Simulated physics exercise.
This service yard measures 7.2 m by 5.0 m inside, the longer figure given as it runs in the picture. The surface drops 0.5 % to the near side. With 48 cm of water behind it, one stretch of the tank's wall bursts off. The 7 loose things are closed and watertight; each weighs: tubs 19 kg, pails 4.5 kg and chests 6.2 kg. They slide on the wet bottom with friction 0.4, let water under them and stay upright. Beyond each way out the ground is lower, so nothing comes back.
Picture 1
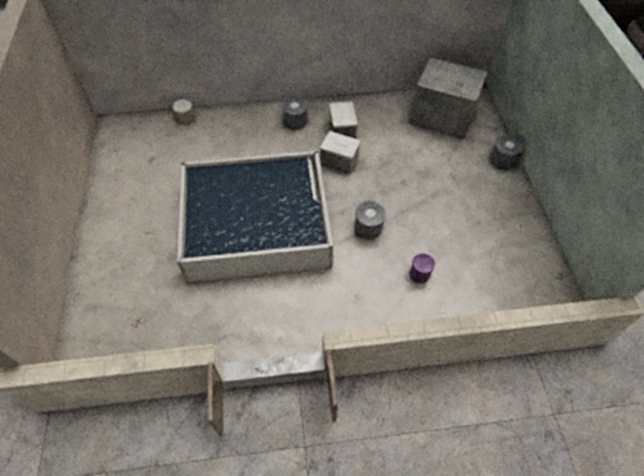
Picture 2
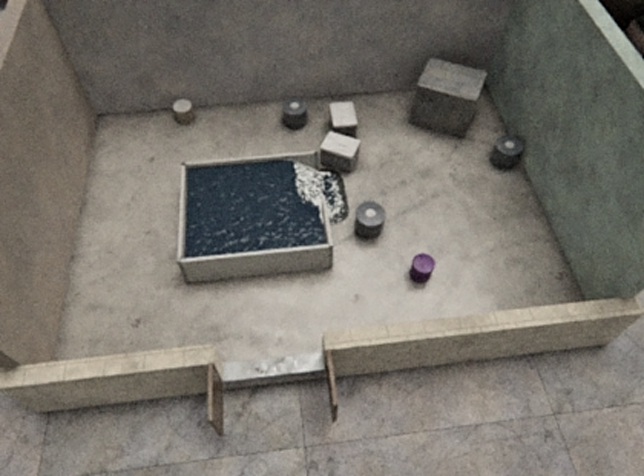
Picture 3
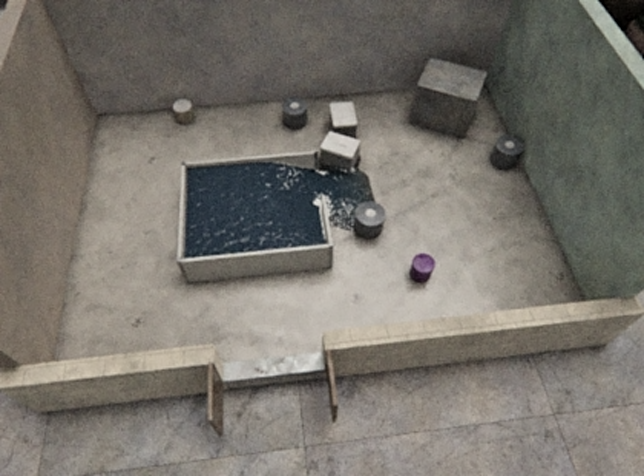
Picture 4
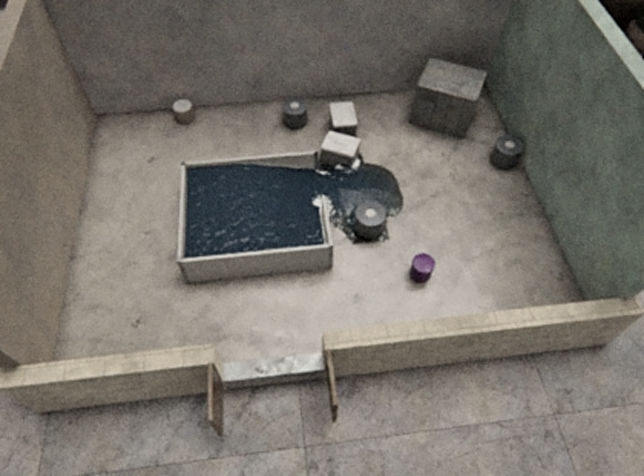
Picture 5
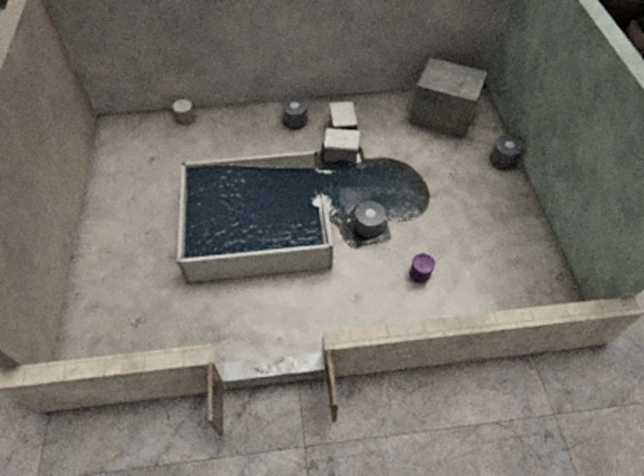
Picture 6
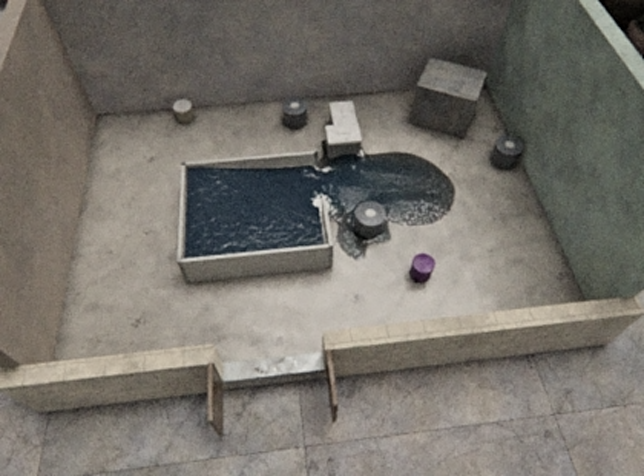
Dark water bursts through the right side of a square tank in a walled yard and spreads rightward across the floor, flowing around a grey pail, while a pale chest beside the tank shifts slightly against another.
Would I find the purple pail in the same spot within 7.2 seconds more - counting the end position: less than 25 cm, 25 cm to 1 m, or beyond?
Purple pail is nudged along.
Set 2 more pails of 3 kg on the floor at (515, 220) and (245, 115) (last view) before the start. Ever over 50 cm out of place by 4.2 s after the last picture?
In that order: Past it, under.
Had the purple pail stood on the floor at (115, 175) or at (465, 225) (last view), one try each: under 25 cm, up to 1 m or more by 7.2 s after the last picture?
In that order: It barely shifts; it travels far.
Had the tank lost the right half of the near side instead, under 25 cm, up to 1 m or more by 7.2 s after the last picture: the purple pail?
In that case the purple pail stays put.
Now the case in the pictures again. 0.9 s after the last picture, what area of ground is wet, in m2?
Roughly 12 m2.
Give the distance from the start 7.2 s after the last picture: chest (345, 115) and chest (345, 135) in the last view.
In turn: 50 cm, 30 cm.
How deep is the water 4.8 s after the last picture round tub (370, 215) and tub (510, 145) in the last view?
About 2 and 14 cm.
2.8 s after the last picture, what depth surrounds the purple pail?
Roughly 0 cm.
Then, 0.9 s after the last picture the purple pail is near (424, 263), 0.0 m from its start, aground; 0 of 7 are out; 0 afloat.
Then, 2.8 s after the last picture the purple pail is near (424, 263), 0.0 m from its start, aground; 0 of 7 are out; 1 afloat.
Then, 4.8 s after the last picture the purple pail is near (422, 262), 0.0 m from its start, aground; 0 of 7 are out; 2 afloat.
Then, 7.2 s after the last picture the purple pail is near (392, 247), 0.5 m from its start, aground; 0 of 7 are out; 1 afloat.
